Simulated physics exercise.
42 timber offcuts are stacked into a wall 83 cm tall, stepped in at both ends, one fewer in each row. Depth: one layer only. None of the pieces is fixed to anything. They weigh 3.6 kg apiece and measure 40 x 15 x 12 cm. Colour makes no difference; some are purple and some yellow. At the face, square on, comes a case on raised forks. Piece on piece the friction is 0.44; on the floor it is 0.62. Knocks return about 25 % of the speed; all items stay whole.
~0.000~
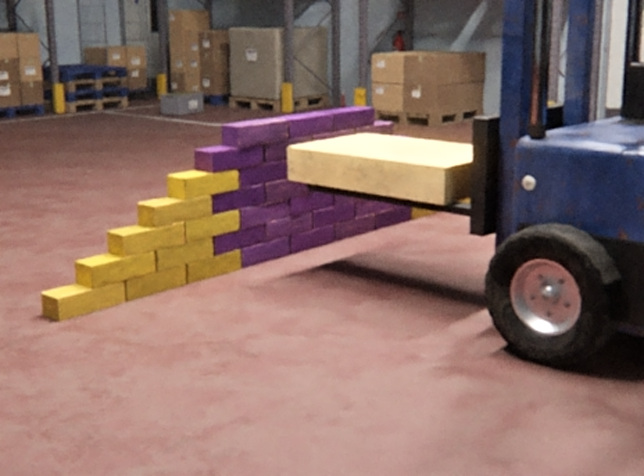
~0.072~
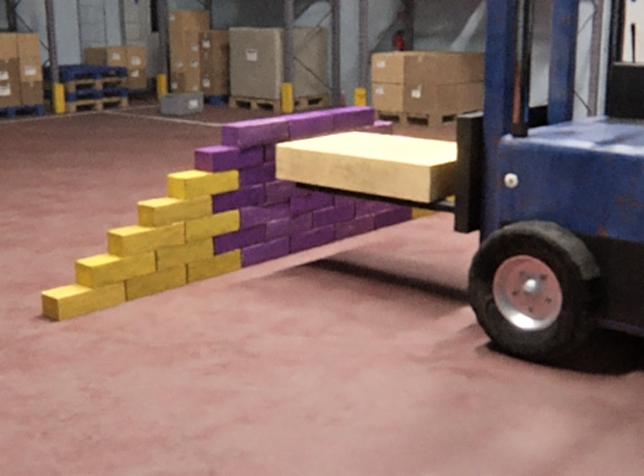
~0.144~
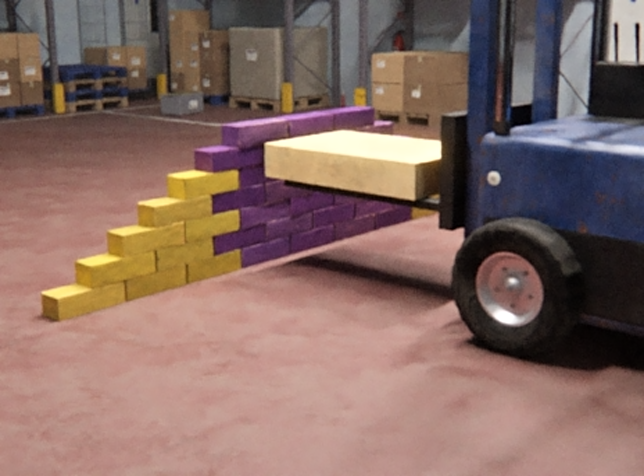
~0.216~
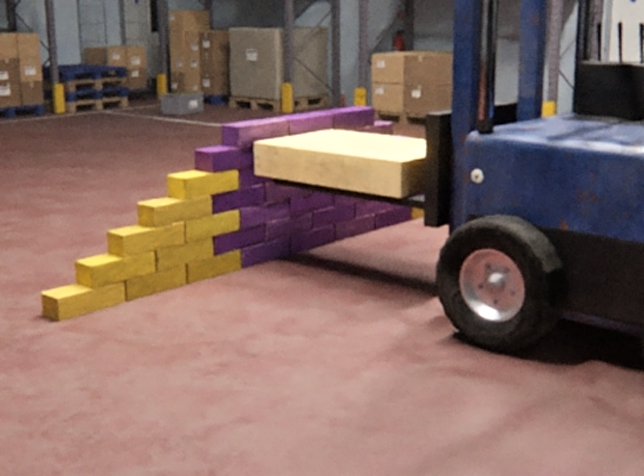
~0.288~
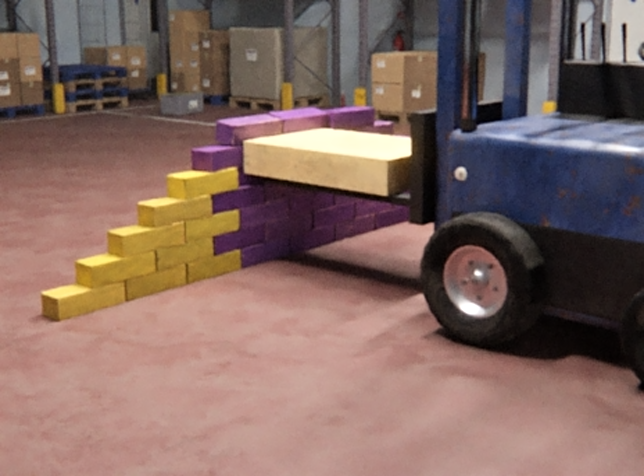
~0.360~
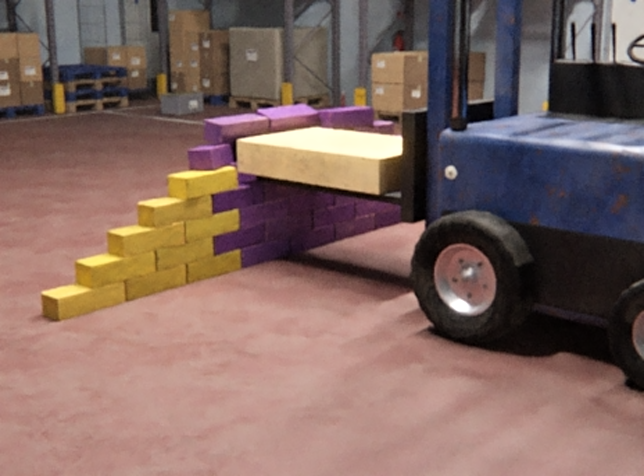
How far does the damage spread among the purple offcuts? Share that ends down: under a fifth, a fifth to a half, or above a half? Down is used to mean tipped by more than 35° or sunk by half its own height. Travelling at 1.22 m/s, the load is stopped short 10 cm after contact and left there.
A fifth to a half.
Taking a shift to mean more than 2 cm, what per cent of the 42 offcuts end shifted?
Answer: 20 %.
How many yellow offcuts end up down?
Colour yellow - count down 0.
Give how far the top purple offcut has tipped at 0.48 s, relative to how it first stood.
Something like 10°, more or less.
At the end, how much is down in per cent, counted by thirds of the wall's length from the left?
From the left: 10, then 40, then 0 percent.
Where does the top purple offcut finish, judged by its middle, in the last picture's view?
It comes to rest around (277, 206) in the last view.
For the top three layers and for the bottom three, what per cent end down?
Top: 70%, bottom: 0%.
By 0.48 s, 4 of the 29 purple offcuts down (4 of 42 in all colours); top purple offcut tilted 8°.
By 0.70 s, 8 of the 29 purple offcuts down (8 of 42 in all colours); top purple offcut tilted 39°, 6 cm lower.
By 1.16 s, 8 of the 29 purple offcuts down (8 of 42 in all colours); top purple offcut tilted 25°, 55 cm lower.
When it is over (2.3 s), 8 of the 29 purple offcuts down (8 of 42 in all colours); top purple offcut on its side; top yellow offcut unmoved. That is 28 per cent. In pixels of the last frame, middles, top purple offcut near (277, 206), top yellow offcut near (204, 182).
